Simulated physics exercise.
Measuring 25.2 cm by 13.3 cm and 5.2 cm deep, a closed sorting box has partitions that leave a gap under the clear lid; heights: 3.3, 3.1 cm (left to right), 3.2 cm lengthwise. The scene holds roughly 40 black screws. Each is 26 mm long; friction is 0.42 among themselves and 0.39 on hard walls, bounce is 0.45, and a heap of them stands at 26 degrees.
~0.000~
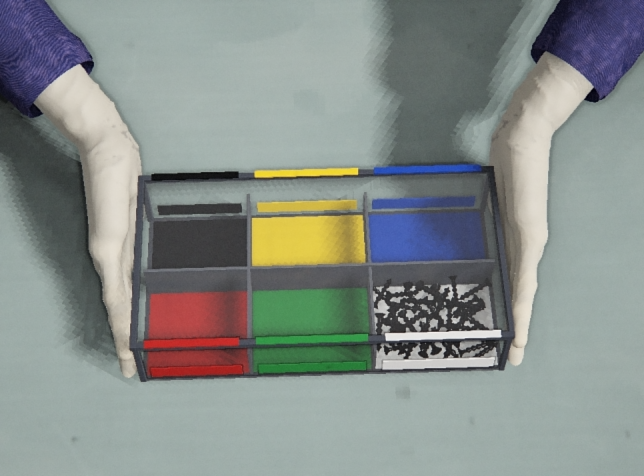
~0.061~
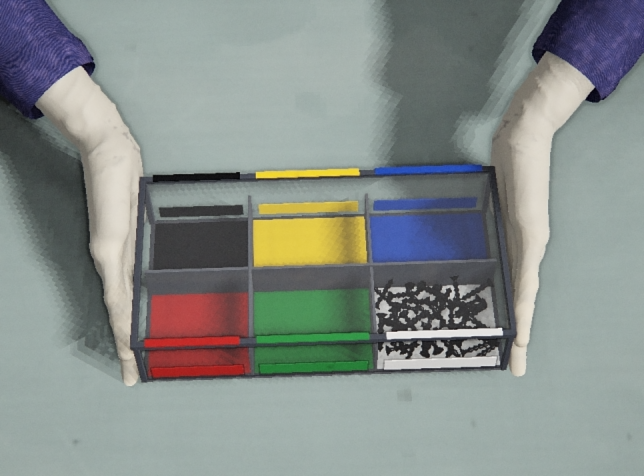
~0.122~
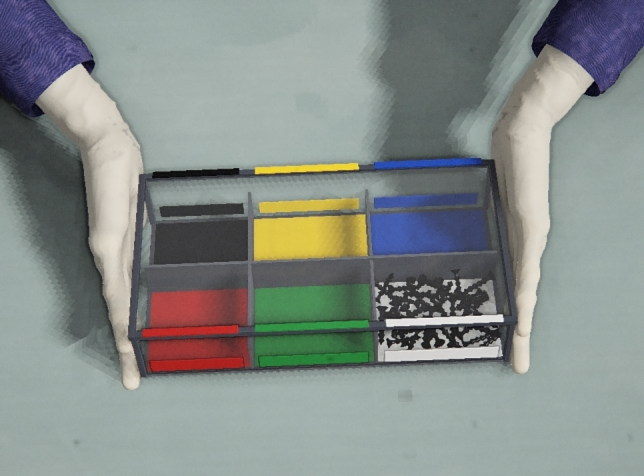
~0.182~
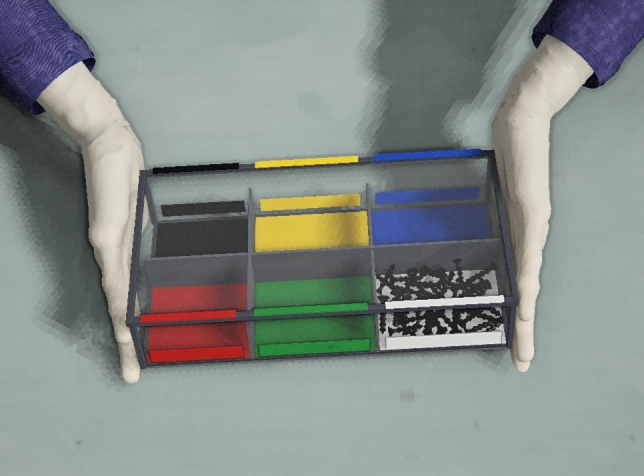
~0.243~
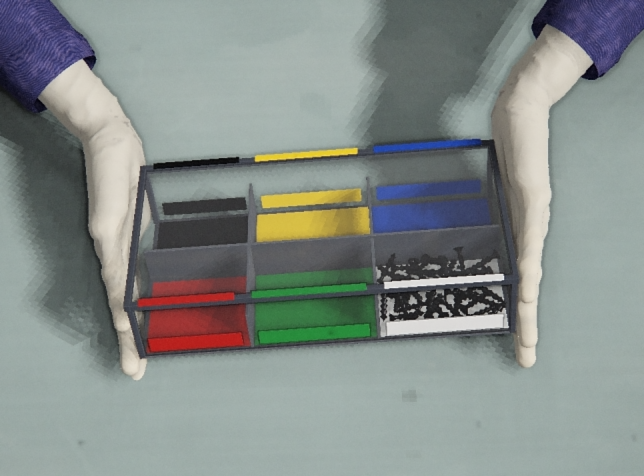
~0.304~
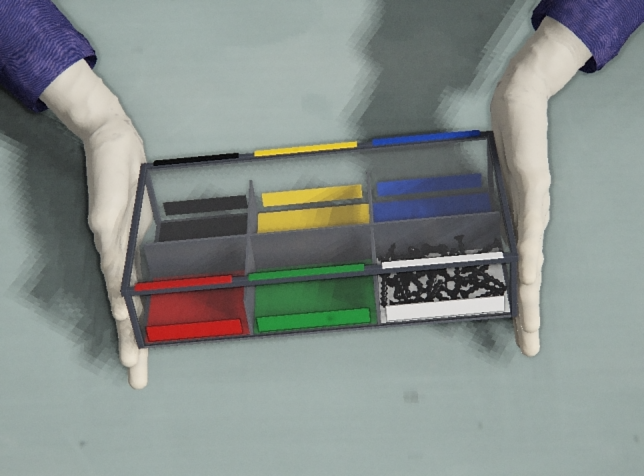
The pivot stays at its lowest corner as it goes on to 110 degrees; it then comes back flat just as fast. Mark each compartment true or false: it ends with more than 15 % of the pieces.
Red: False, blue: True, green: False, yellow: True, white: False, black: False.
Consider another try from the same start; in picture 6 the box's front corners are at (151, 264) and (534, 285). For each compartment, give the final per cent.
Per cent at the finish: Red 0, blue 45, green 0, yellow 0, white 55, black 0.
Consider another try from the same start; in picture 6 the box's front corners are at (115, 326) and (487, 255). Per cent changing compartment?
Something like 90 in a hundred.
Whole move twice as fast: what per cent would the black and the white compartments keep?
Black 5 %, white 10 %.
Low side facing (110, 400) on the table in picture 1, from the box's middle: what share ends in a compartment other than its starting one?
My guess is roughly 95 percent.
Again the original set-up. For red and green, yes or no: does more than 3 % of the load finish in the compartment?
For red, it does not; for green, it does not.
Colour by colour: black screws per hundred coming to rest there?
Per cent by compartment - red 0, blue 35, green 0, yellow 50, white 10, black 5.
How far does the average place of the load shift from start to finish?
Roughly 10.0 cm.
After 1.57 s, tilt 110 degrees; blue 40 %, yellow 15 %, white 45 %.
Then, at 2.41 s, tilt 49 degrees; blue 35 %, yellow 50 %, white 10 %, black 5 %.
After 3.26 s, tilt 0 degrees; blue 35 %, yellow 50 %, white 10 %, black 5 %.
By 3.8 s all is still; red 0 %, blue 35 %, green 0 %, yellow 50 %, white 10 %, black 5 %.
